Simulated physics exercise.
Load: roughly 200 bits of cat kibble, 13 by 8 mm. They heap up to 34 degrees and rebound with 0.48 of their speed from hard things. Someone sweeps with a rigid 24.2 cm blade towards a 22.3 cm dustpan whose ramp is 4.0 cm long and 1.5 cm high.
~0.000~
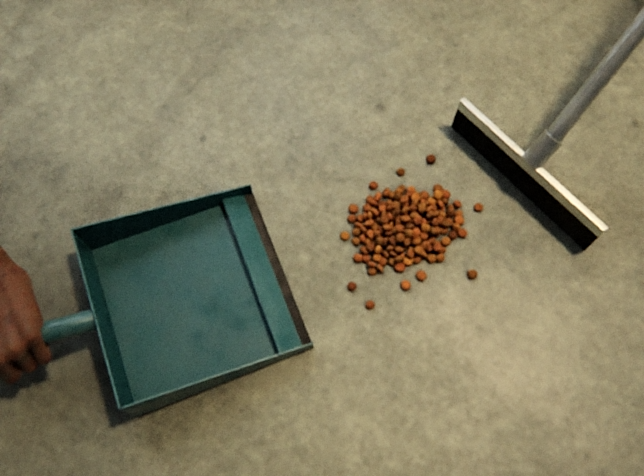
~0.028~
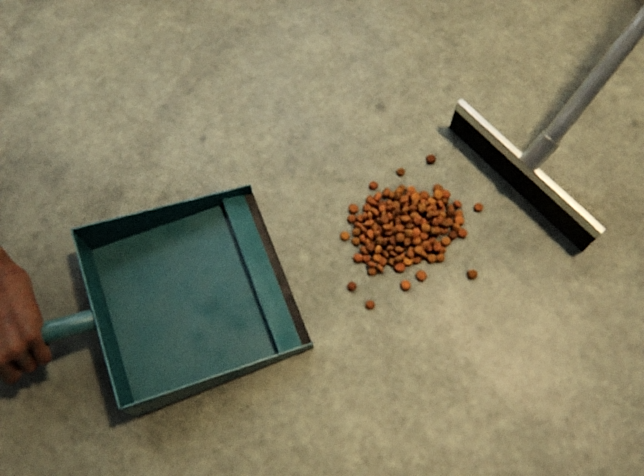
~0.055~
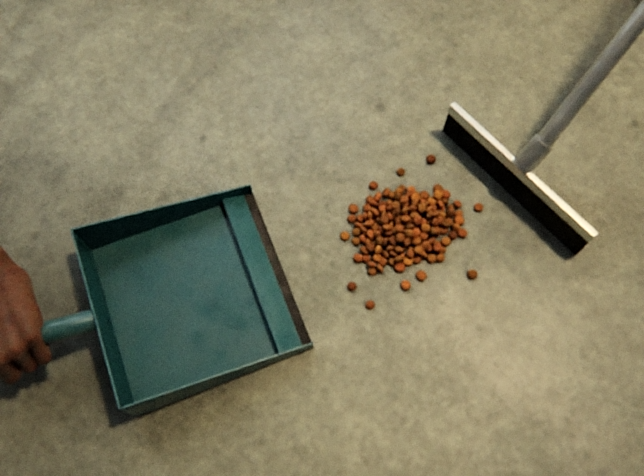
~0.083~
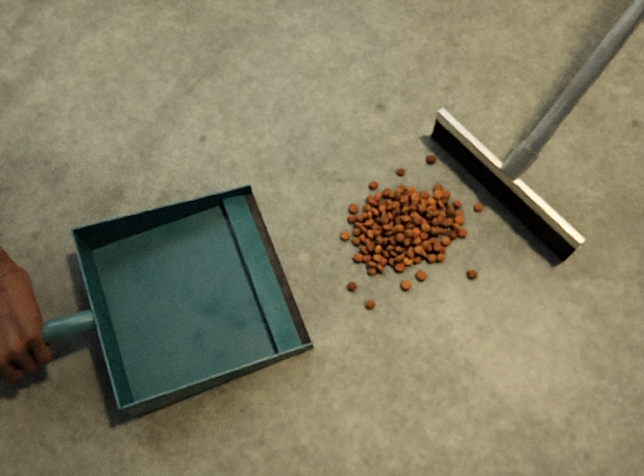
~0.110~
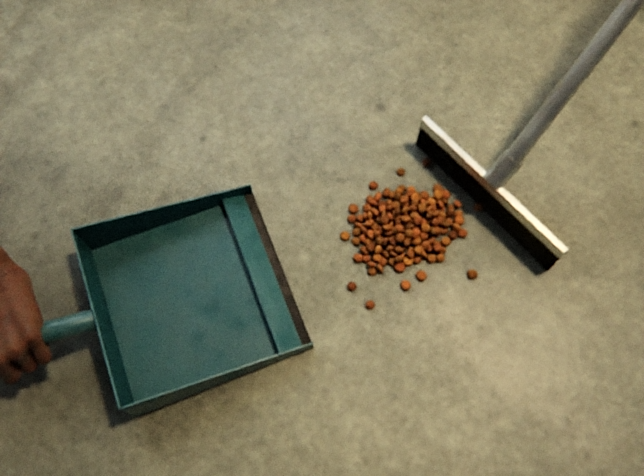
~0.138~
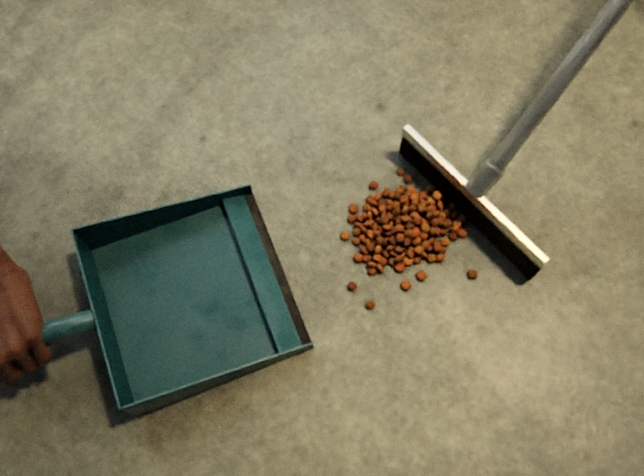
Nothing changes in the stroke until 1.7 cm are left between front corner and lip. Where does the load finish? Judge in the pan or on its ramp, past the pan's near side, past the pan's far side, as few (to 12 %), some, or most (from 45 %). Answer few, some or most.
Pan some, near side some, far side few.
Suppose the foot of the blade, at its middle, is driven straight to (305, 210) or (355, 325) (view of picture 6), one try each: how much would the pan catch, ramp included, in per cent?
Some 15 and 35 per cent.
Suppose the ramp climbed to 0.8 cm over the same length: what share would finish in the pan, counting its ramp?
In that case some 40 per cent.
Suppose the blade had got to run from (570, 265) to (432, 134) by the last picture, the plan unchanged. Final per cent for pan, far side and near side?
Pan 20, far 0, near 25.
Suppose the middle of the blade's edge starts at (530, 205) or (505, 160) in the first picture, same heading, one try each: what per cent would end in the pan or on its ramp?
Some 35 and 25 per cent.
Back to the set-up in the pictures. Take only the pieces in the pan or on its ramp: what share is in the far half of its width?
Some 30 per cent.
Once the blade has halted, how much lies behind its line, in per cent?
Roughly 0 per cent.
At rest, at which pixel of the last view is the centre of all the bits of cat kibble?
Around (298, 300).
Then, at 0.25 s, middle of the blade 14 cm from the lip; 0 % over the lip, far side 0 %, near side 0 %.
After 0.33 s, middle of the blade 7 cm from the lip; 0 % over the lip, far side 0 %, near side 10 %.
Then, at 0.54 s, middle of the blade 6 cm from the lip; 35 % over the lip, far side 0 %, near side 15 %.
At rest (1.1 s), pan 35 %, near side 15 %, far side 0 %, in front of the lip or behind the blade 50 %.
